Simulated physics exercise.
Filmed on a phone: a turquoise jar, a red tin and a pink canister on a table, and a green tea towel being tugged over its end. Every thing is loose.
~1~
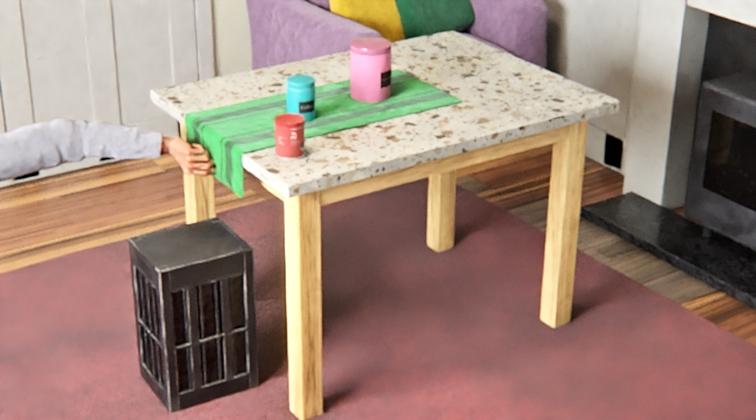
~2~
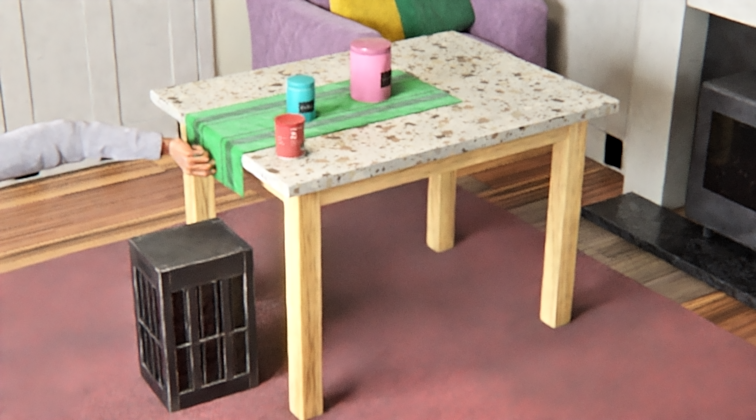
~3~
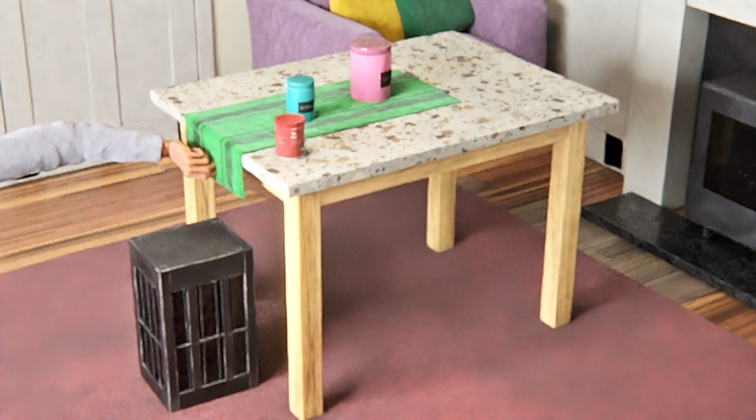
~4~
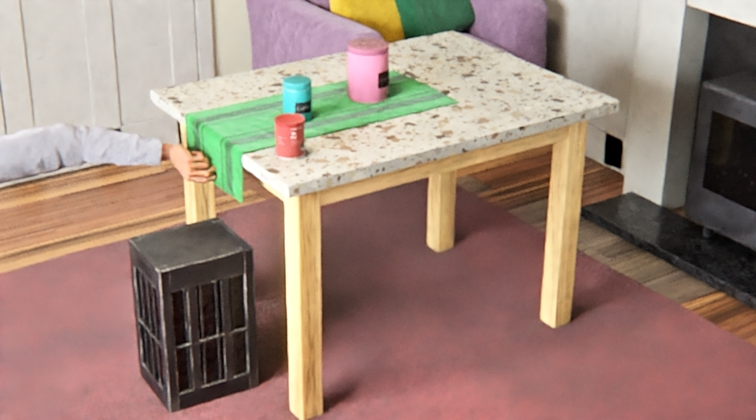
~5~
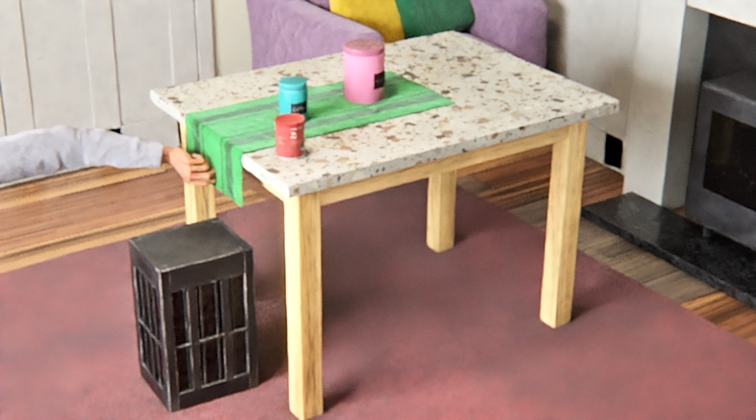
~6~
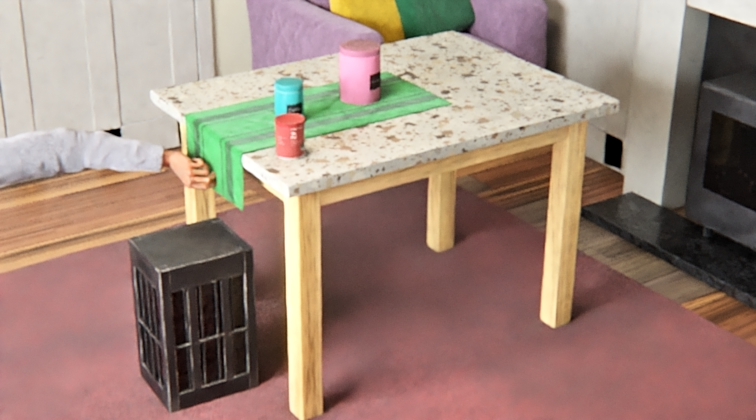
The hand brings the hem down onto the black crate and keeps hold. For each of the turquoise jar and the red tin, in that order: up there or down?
Result: Turquoise jar remains up, red tin remains up.
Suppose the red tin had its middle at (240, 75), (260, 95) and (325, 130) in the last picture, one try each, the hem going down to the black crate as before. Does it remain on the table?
At the first place it does not leave, at the second it does not leave, and at the third it does not leave.
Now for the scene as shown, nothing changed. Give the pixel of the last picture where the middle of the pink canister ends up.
About (319, 80).
Then, 0.36 s after the last picture, hem going down; jar moved a little; tin unmoved.
Then, 0.78 s after the last picture, hem going down; jar carried along near (254, 109); tin unmoved.
At rest, hem on the crate; jar carried along near (245, 111); tin unmoved. The turquoise jar remains up there and the red tin keeps clear of the edge.
